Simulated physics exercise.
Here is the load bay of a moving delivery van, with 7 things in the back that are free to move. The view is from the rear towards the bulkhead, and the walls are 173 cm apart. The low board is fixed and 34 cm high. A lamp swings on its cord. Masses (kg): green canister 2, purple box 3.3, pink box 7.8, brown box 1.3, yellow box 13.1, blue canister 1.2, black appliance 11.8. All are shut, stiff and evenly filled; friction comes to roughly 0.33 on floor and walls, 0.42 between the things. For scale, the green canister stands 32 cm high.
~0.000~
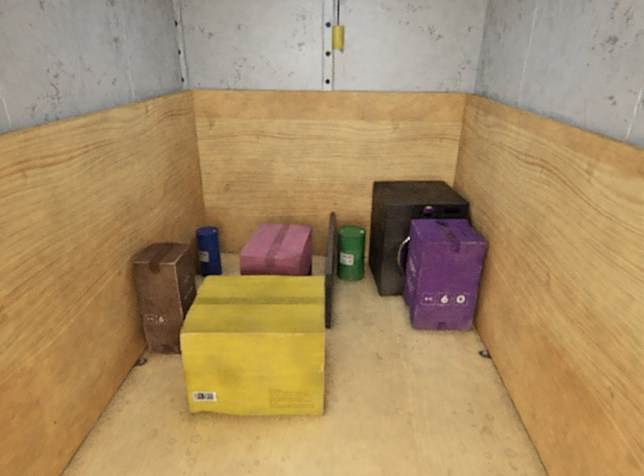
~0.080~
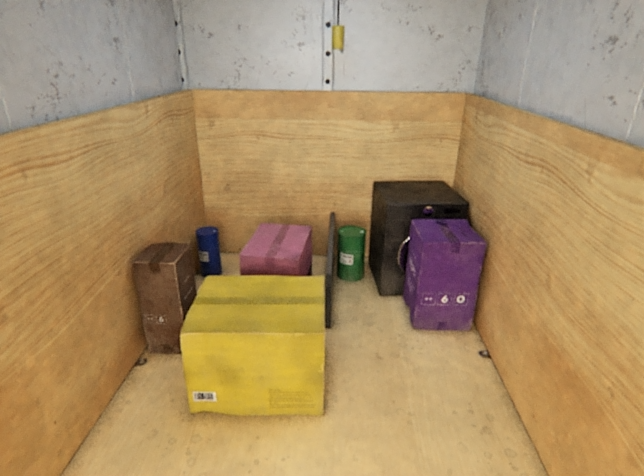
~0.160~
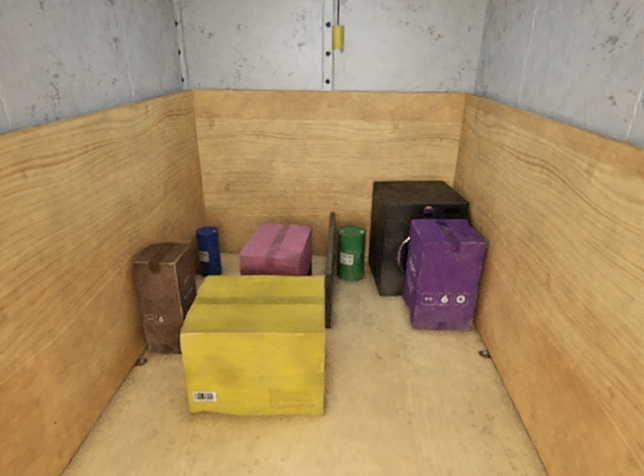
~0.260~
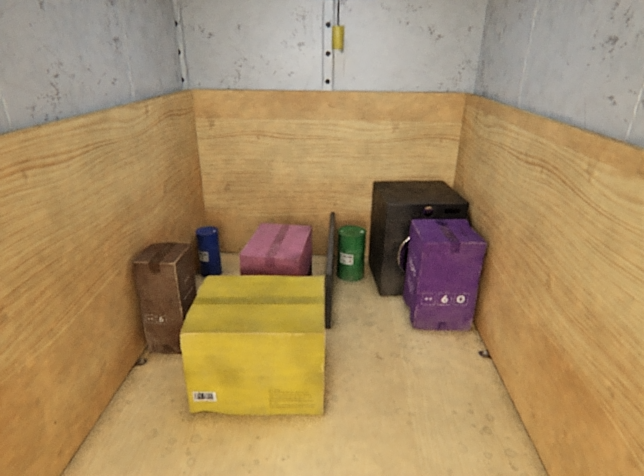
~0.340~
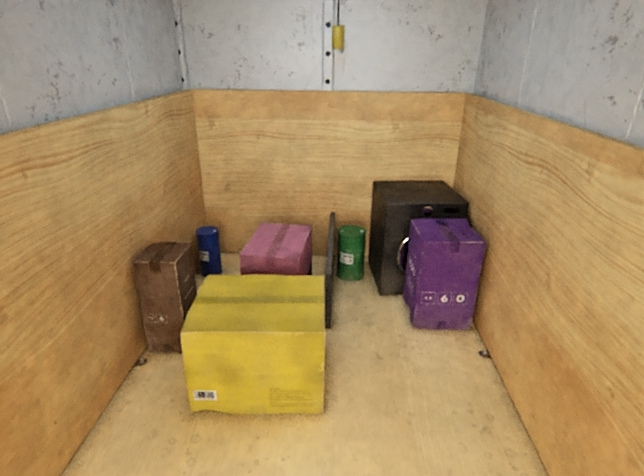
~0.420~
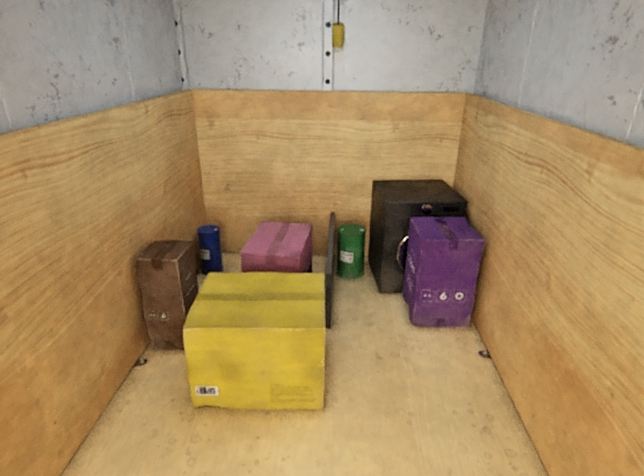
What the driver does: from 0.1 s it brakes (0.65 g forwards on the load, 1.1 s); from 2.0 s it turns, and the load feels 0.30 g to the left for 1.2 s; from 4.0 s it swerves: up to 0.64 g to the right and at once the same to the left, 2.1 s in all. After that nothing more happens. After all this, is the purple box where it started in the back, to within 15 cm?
The purple box ends elsewhere.
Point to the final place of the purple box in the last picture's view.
Near (386, 273).
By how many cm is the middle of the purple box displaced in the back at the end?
About 30 cm.
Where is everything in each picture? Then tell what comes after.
The first picture shows smooth; purple box (440, 274); green canister (351, 254).
The second picture shows smooth; brown box (170, 299); yellow box (262, 341).
The third picture shows push 0.16 g forwards; blue canister (209, 252); black appliance (413, 236).
The fourth picture shows push 0.42 g forwards; green canister (351, 254); pink box (279, 269).
The fifth picture shows push 0.62 g forwards; brown box (170, 298); yellow box (262, 340).
The sixth picture shows push 0.65 g forwards; purple box (439, 271) moved 3 cm; blue canister (211, 250) moved 3 cm.
After 0.72 s, push 0.65 g forwards; purple box moved 12 cm near (433, 264); brown box moved 29 cm; pink box moved 30 cm.
After 4.62 s, push 0.52 g right; purple box moved 12 cm near (445, 265); brown box moved 81 cm; yellow box moved 59 cm.
After 5.82 s, push 0.34 g left; purple box moved 16 cm near (413, 266); brown box moved 80 cm; yellow box moved 61 cm.
In the end (6.7 s), not toppled but over 15 cm from the start, green canister, purple box, pink box, brown box, yellow box and blue canister; the last one under 15 cm from the start. In the last view, purple box near (386, 273).
